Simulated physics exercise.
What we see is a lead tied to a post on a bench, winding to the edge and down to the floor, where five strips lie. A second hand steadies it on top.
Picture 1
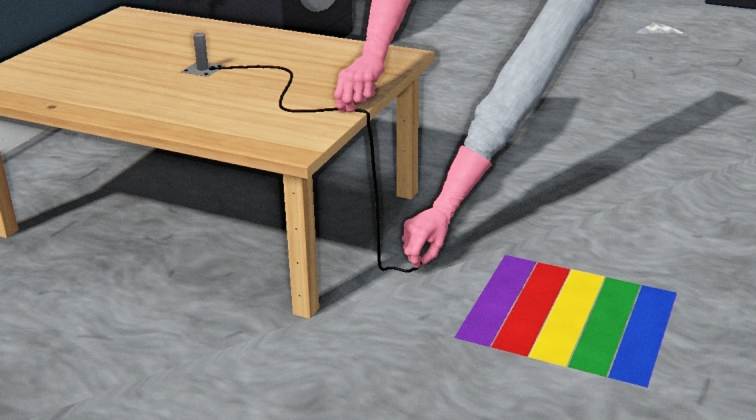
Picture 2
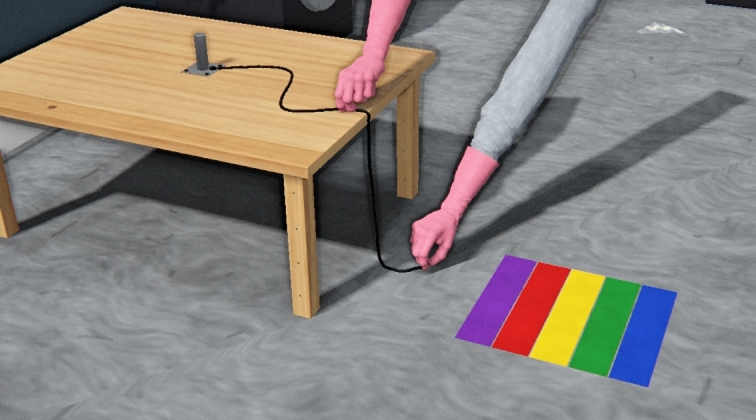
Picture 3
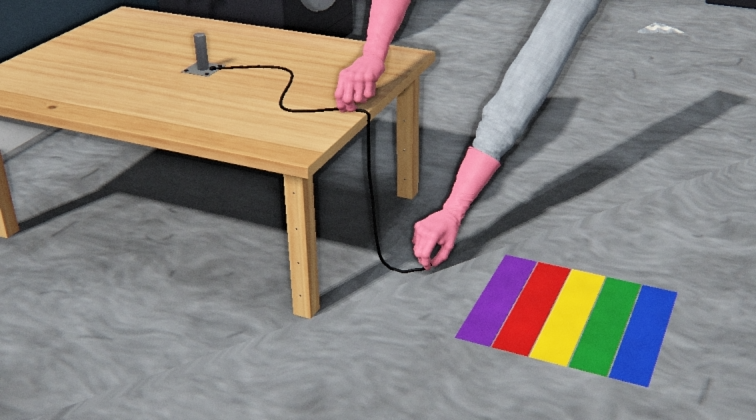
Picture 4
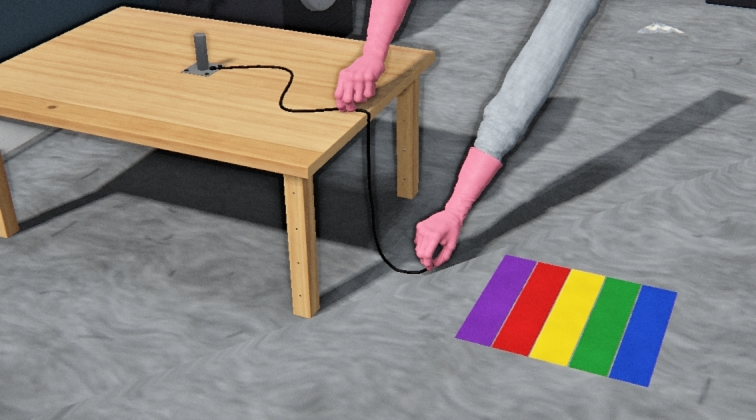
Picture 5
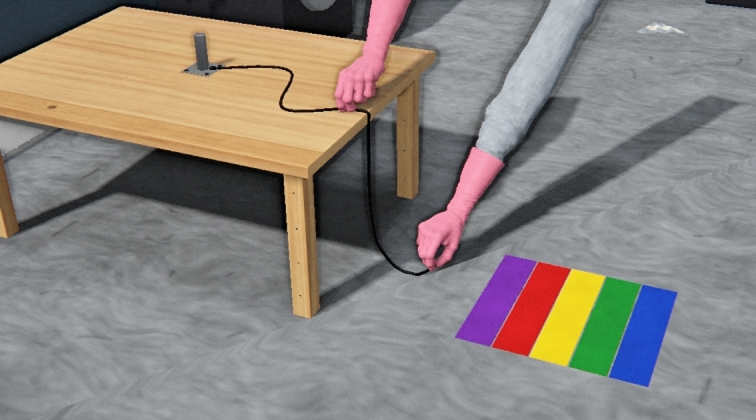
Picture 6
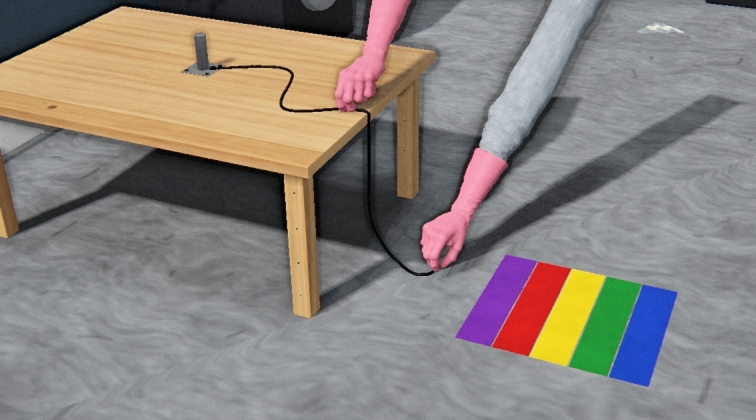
A hand slowly draws a black lead's end slightly right across the floor toward coloured strips.
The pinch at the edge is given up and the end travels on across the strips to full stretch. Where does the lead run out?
It halts on the green strip.
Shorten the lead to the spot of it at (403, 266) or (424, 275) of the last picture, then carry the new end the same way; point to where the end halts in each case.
Try by try, around (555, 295) and (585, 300).
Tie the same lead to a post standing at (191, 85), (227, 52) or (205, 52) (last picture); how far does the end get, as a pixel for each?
The places are (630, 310), (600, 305) and (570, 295).
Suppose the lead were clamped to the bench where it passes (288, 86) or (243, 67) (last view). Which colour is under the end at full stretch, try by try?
It would be yellow; green.
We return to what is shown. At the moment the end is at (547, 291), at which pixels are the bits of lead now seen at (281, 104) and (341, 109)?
They go to (352, 102) and to (384, 150).
A little later, end near (547, 291); over red.
Next, end near (589, 301); over yellow.
When it is tight, end near (613, 306); over green. Over green.
